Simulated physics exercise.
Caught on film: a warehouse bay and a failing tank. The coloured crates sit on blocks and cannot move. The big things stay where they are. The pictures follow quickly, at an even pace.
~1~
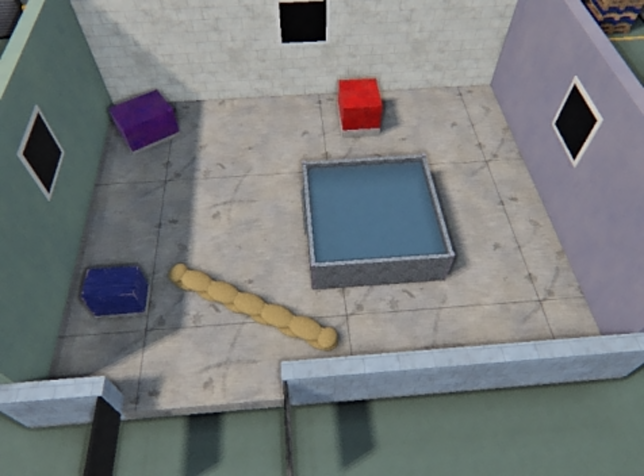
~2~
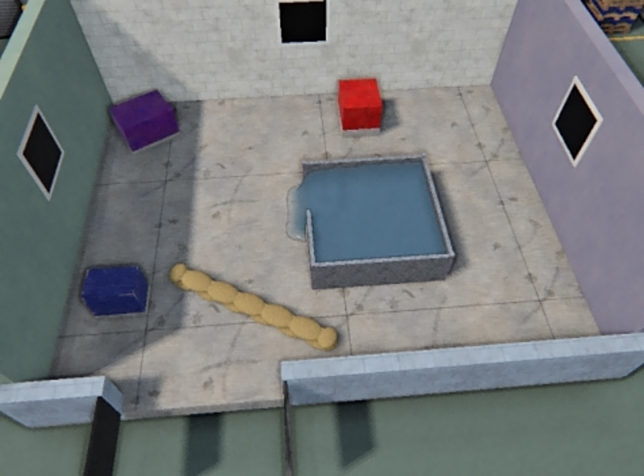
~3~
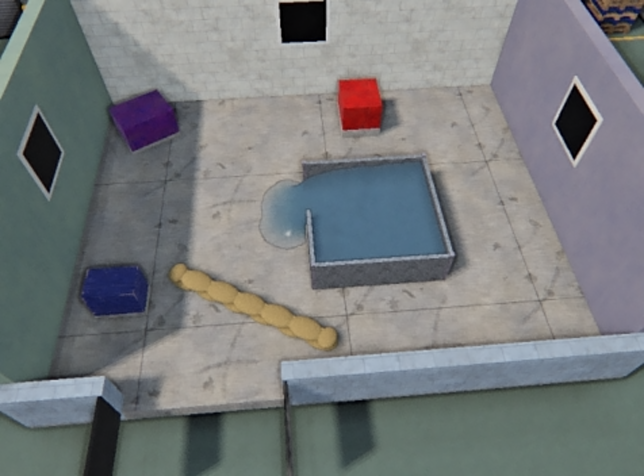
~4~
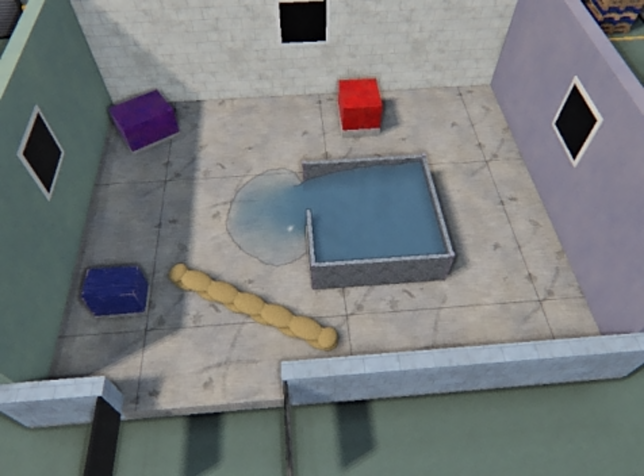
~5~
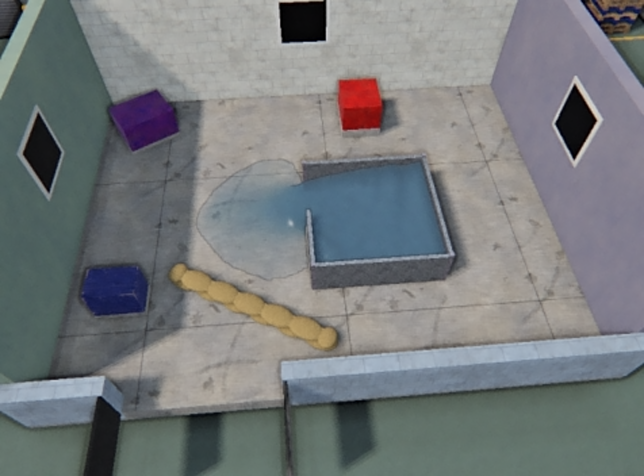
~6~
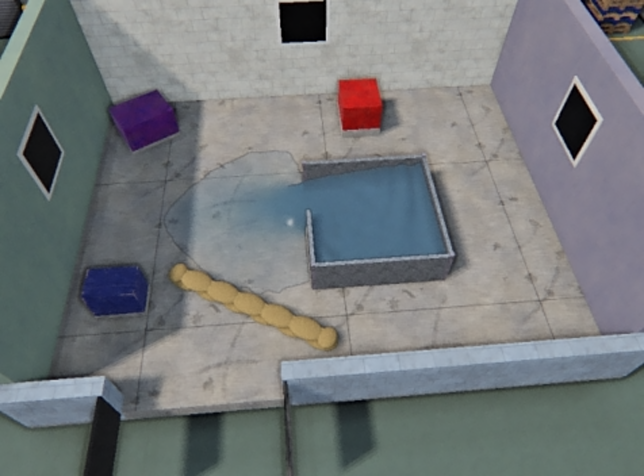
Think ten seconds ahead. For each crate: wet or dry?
The blue crate is soaked; the purple crate is soaked; the red crate keeps dry.
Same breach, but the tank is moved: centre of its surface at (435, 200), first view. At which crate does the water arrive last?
That is the red one.
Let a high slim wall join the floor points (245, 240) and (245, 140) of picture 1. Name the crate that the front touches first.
First comes the red-painted one.
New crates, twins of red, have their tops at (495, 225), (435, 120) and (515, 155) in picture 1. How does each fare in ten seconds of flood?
As listed: Stays dry, escapes it, keeps dry.
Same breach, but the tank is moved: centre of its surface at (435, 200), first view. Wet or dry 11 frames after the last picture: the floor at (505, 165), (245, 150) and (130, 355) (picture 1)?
As listed: No water, flooded, not flooded.
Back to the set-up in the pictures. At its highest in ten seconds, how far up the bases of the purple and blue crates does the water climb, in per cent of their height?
About 310 and 140 per cent.
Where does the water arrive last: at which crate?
That is the red one.
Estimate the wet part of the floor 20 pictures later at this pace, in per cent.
About 35 per cent.
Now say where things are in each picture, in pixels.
In the first frame, the water tank at (373, 209) is whole and still.
In the second frame, the front is at (297, 189), out from the gap at (309, 204).
In the third frame, water pours out at (309, 205) and has run to (269, 236).
In the fourth frame, water pours out at (309, 206) and has run to (233, 230).
In the fifth frame, the front is at (202, 224), out from the gap at (309, 206).
In the sixth frame, the front is at (171, 215), out from the gap at (309, 206).
A moment on, water covers 25 % of the floor; the blue crate water round its plinth, the purple crate not reached, the red crate not reached.
Next, water covers 30 % of the floor; the blue crate water round its plinth, the purple crate water round its plinth, the red crate not reached.
Then, water covers 35 % of the floor; the blue crate water round its plinth, the purple crate water round its plinth, the red crate not reached.
Later, water covers 50 % of the floor; the blue crate water round its plinth, the purple crate water round its plinth, the red crate water round its plinth.
In the end, water covers 80 % of the floor; the blue crate was topped, the purple crate was topped, the red crate stayed above the water.
